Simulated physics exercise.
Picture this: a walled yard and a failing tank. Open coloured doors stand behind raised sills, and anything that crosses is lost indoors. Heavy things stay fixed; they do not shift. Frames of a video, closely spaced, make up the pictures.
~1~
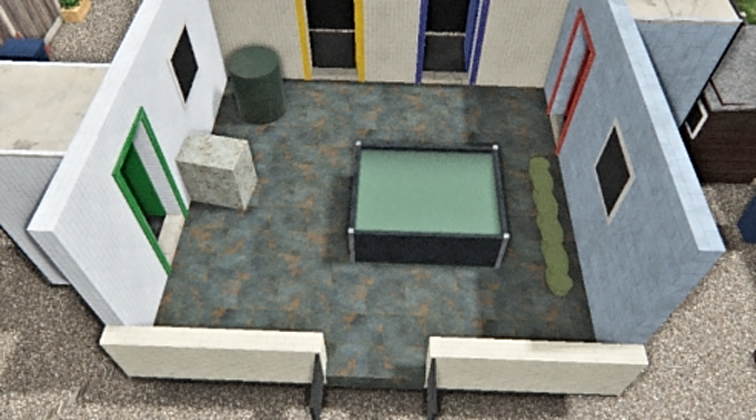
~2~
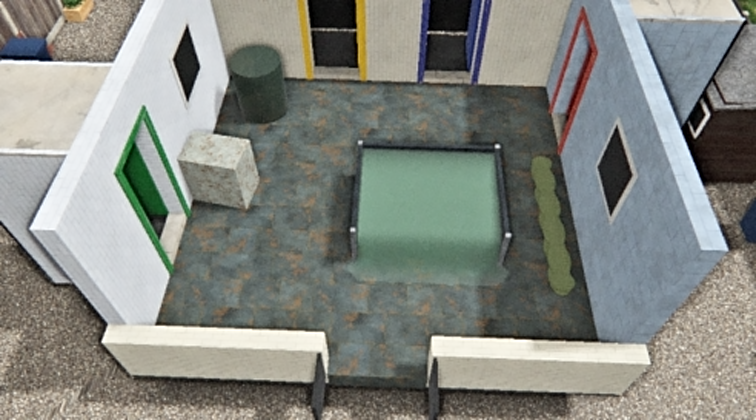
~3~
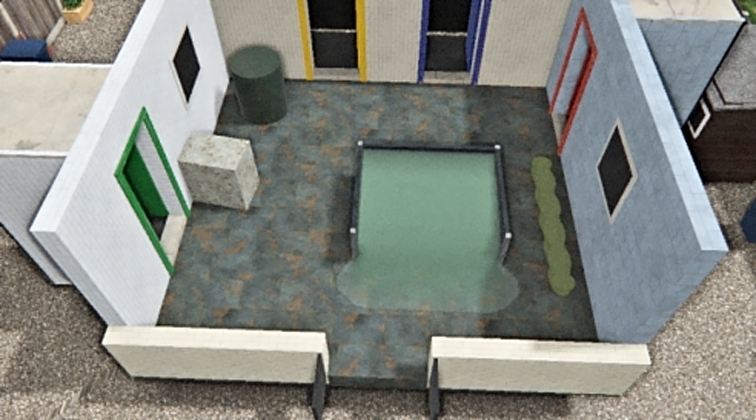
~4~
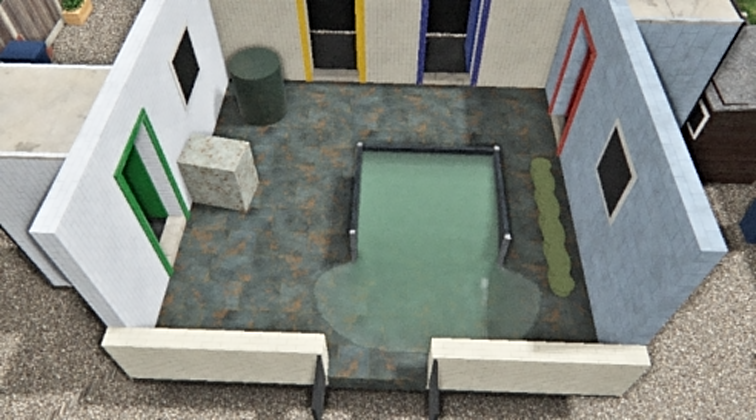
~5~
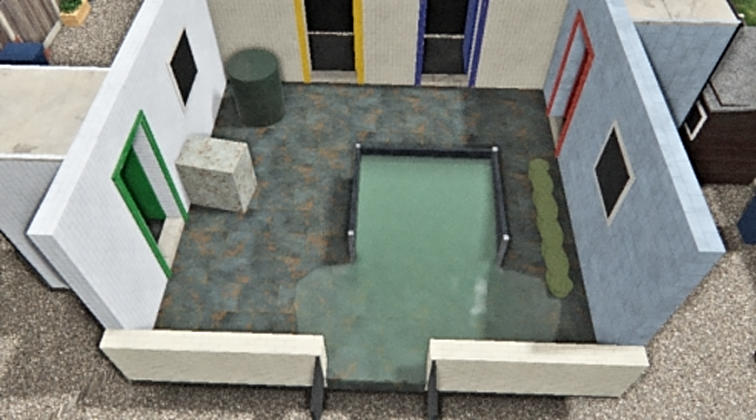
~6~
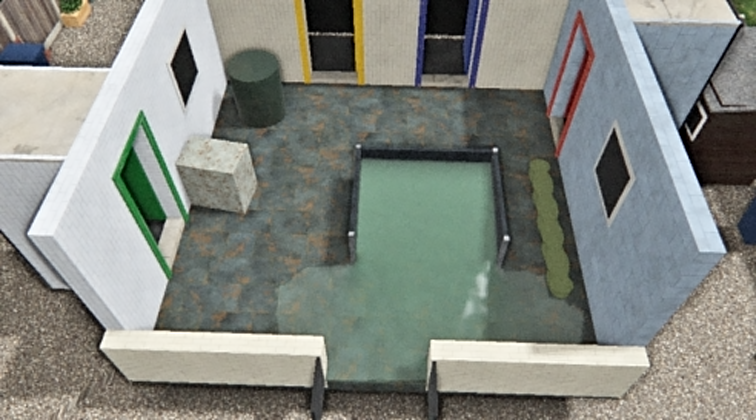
Green water pouring from the opened front of a dark-framed tank and spreading across the tiled floor of a walled yard.
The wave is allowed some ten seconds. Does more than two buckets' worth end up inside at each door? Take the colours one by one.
In the end the yellow door is going to allow two buckets or less. The green door is going to allow two buckets or less. The red door is going to allow over two buckets. The blue door is going to allow two buckets or less.
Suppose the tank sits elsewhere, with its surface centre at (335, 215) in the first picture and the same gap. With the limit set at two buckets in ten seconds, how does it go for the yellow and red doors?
Both checked - yellow door remains within limits, red door remains within limits.
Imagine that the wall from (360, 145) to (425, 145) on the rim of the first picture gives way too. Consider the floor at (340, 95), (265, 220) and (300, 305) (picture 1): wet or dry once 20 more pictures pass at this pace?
Result, in sequence: Sodden, spared by the spill, spared by the spill.
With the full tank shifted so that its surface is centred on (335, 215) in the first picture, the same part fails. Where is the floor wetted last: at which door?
The blue-painted one, that's the one.
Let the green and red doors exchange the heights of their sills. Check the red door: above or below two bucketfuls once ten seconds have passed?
Then red stays within the limit.
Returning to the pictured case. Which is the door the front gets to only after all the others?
That would be the door marked yellow.
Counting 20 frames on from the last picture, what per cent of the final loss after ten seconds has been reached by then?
Around 75 percent.
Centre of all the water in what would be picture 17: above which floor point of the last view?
Centre of mass: Roughly (451, 288).
A moment on, water covers 20 % of the floor; the yellow door not reached, the green door not reached, the red door not reached, the blue door not reached.
Next, water covers 30 % of the floor; the yellow door not reached, the green door not reached, the red door not reached, the blue door not reached.
Then, water covers 45 % of the floor; the yellow door not reached, the green door wet at the sill, nothing in, the red door under two buckets in, the blue door not reached.
Later, water covers 70 % of the floor; the yellow door wet at the sill, nothing in, the green door wet at the sill, nothing in, the red door under two buckets in, the blue door wet at the sill, nothing in.
In the end, water covers 95 % of the floor; the yellow door wet at the sill, nothing in, the green door wet at the sill, nothing in, the red door over two buckets in, the blue door wet at the sill, nothing in.
